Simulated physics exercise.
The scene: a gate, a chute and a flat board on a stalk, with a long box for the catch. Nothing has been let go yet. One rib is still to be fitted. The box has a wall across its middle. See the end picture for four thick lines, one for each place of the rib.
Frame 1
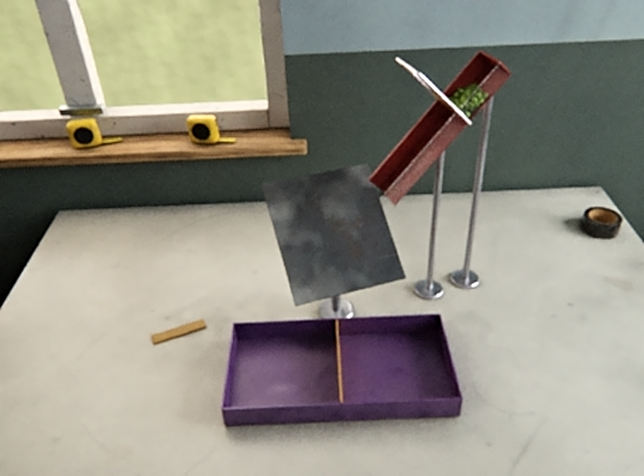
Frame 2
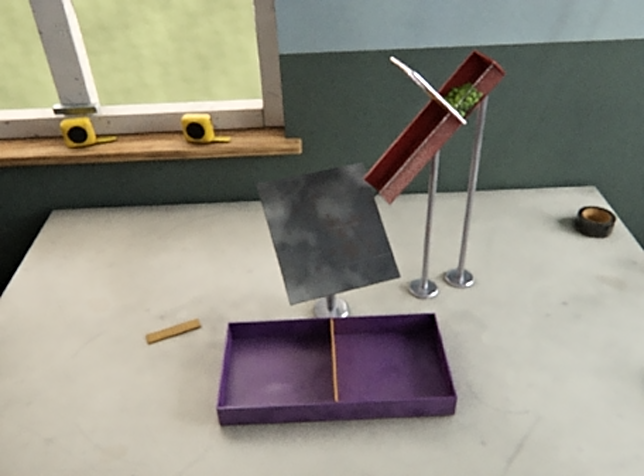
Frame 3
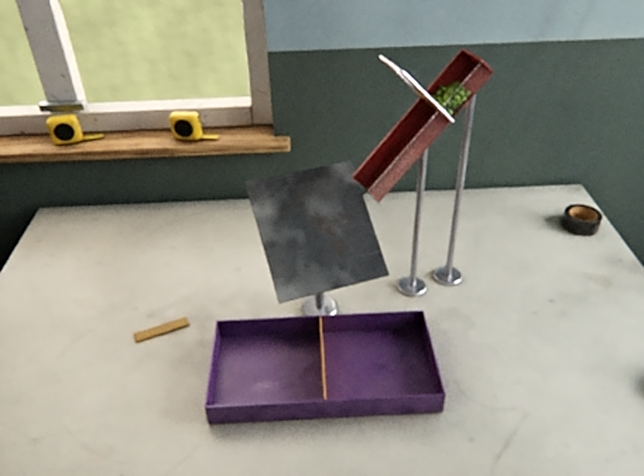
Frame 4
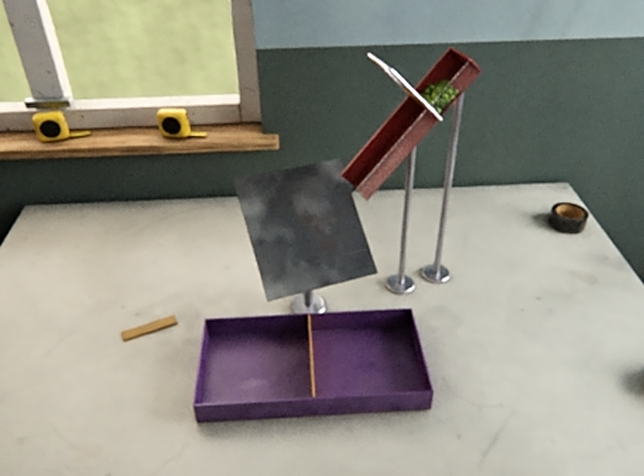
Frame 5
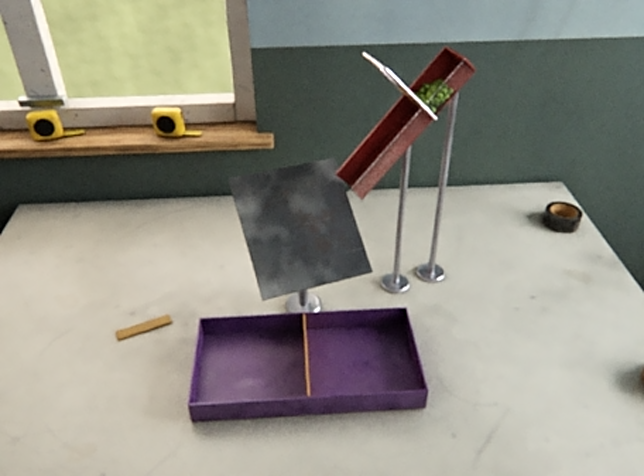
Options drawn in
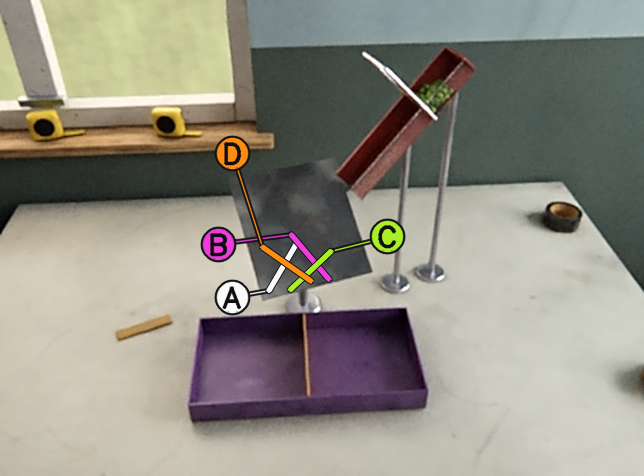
Purple divided box sitting below a tilted dark board and a red chute holding green peas, the view drifting slightly rightward.
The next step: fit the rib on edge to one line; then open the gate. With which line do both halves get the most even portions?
I would pick line A.
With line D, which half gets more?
More lands on the right.
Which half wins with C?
Left.
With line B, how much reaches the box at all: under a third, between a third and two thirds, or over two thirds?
It is over two thirds.
On the marked copy, line A from (297, 242) to (269, 290); line B from (291, 234) to (328, 279); line C from (330, 251) to (290, 289); line D from (262, 247) to (310, 281).
Choosing A, of what is caught, about two thirds in the left half, about a third in the right.
Choosing B, of what is caught, a stray few in the left half, nearly all in the right.
Choosing C, of what is caught, nearly all in the left half, a small part in the right.
Choosing D, of what is caught, a small part in the left half, nearly all in the right.
